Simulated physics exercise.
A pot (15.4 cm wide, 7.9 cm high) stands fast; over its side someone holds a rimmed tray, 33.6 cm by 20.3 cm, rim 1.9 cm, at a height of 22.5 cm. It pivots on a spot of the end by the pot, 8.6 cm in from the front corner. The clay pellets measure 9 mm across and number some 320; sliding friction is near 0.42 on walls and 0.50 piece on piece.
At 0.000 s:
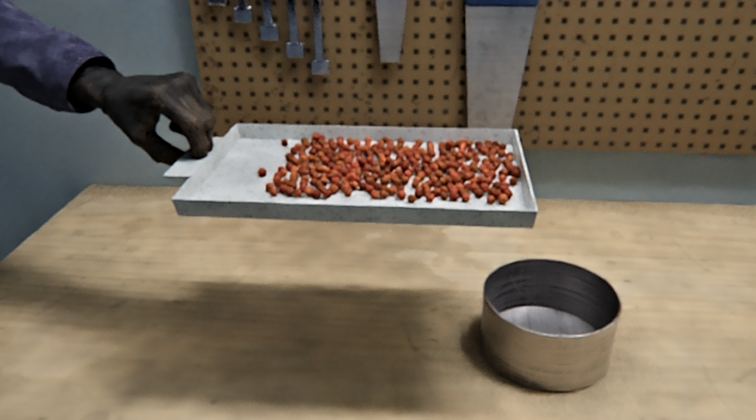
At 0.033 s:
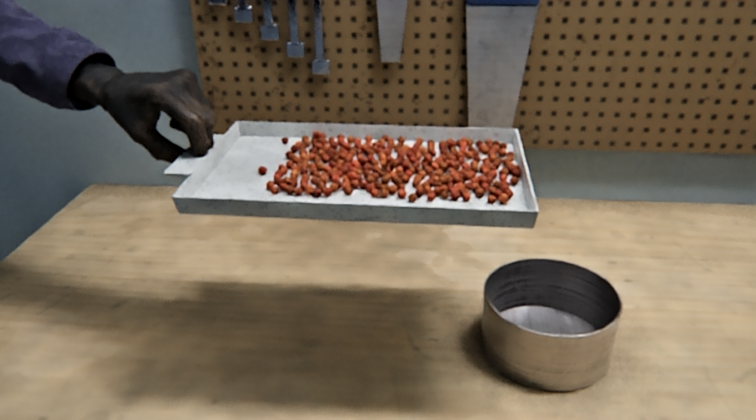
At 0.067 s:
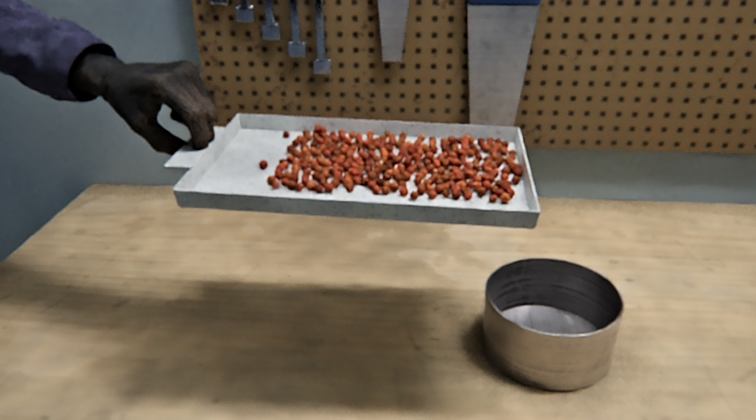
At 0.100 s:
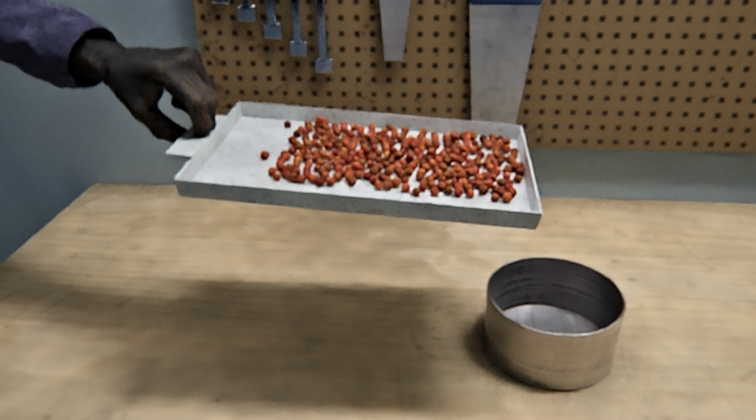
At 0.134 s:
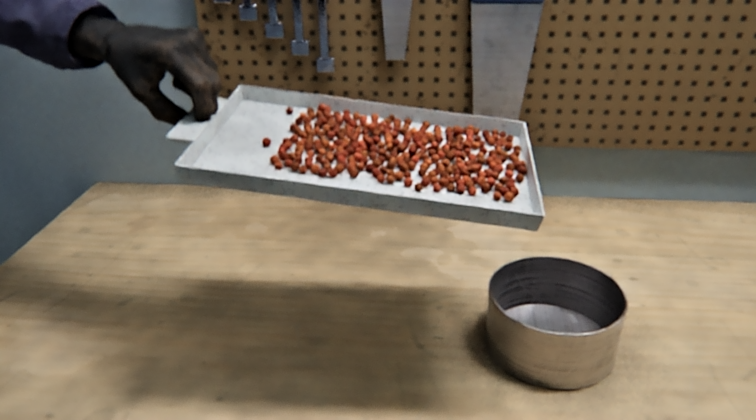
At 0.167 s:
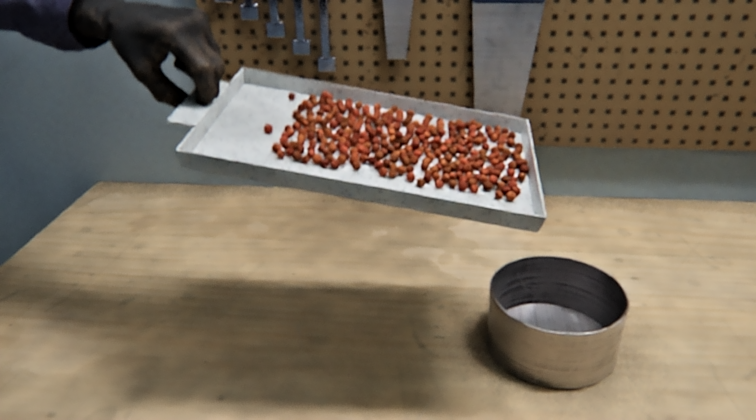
A dark hand in a purple sleeve reaches in from the left above a pale wooden workbench, seen from slightly above, with tools on a pegboard behind. It grips a shallow whitish rimmed tray scattered with small orange-red pellets, while an open grey metallic pot stands at lower right. The tray starts level, then its left end rises smoothly into a modest rightward slant, the pellets staying spread across it.
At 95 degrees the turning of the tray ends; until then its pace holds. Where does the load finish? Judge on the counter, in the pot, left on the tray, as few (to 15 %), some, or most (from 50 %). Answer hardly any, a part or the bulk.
Counter the bulk, pot a part, tray hardly any.
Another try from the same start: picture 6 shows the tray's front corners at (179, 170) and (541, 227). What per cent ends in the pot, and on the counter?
Pot 0, counter 100.
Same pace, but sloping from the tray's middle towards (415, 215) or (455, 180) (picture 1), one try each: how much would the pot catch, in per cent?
Some 5 and 60 per cent.
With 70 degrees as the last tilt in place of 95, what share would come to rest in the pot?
It would be near 0 per cent.
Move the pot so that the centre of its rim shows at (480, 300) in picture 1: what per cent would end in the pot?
Some 0 per cent.
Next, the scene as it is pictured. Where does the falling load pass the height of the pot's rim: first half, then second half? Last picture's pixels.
At about (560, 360), then at (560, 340).
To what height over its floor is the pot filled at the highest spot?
Roughly 1.5 cm.
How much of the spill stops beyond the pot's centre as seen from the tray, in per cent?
About 60 per cent.
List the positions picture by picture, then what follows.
In the first frame, tray tilt 0 degrees, front corners at (175, 198) and (534, 210); middle of the pieces at (393, 165); pot at (551, 294).
In the second frame, tray tilt 0 degrees, front corners at (176, 195) and (535, 210); middle of the pieces at (393, 164).
In the third frame, tray tilt 2 degrees, front corners at (177, 189) and (537, 210); middle of the pieces at (395, 160).
In the fourth frame, tray tilt 4 degrees, front corners at (178, 178) and (539, 211), lowest corner right front; middle of the pieces at (397, 155).
In the fifth frame, tray tilt 8 degrees, front corners at (179, 163) and (541, 213), lowest corner right front; middle of the pieces at (400, 147).
In the sixth frame, tray tilt 11 degrees, front corners at (180, 149) and (543, 215), lowest corner right front; middle of the pieces at (402, 140); pot at (558, 291). Its pace works out near 105 degrees a second.
Then, at 0.56 s, tilt 52 degrees; the tray holds 100 %, the pot 0 %.
After 0.82 s, tilt 79 degrees; the tray holds 85 %, the pot 0 %.
Then, at 1.18 s, tilt 95 degrees; the tray holds 15 %, the pot 10 %.
By 2.2 s all is still; counter 75 %, pot 25 %, tray 0 %.
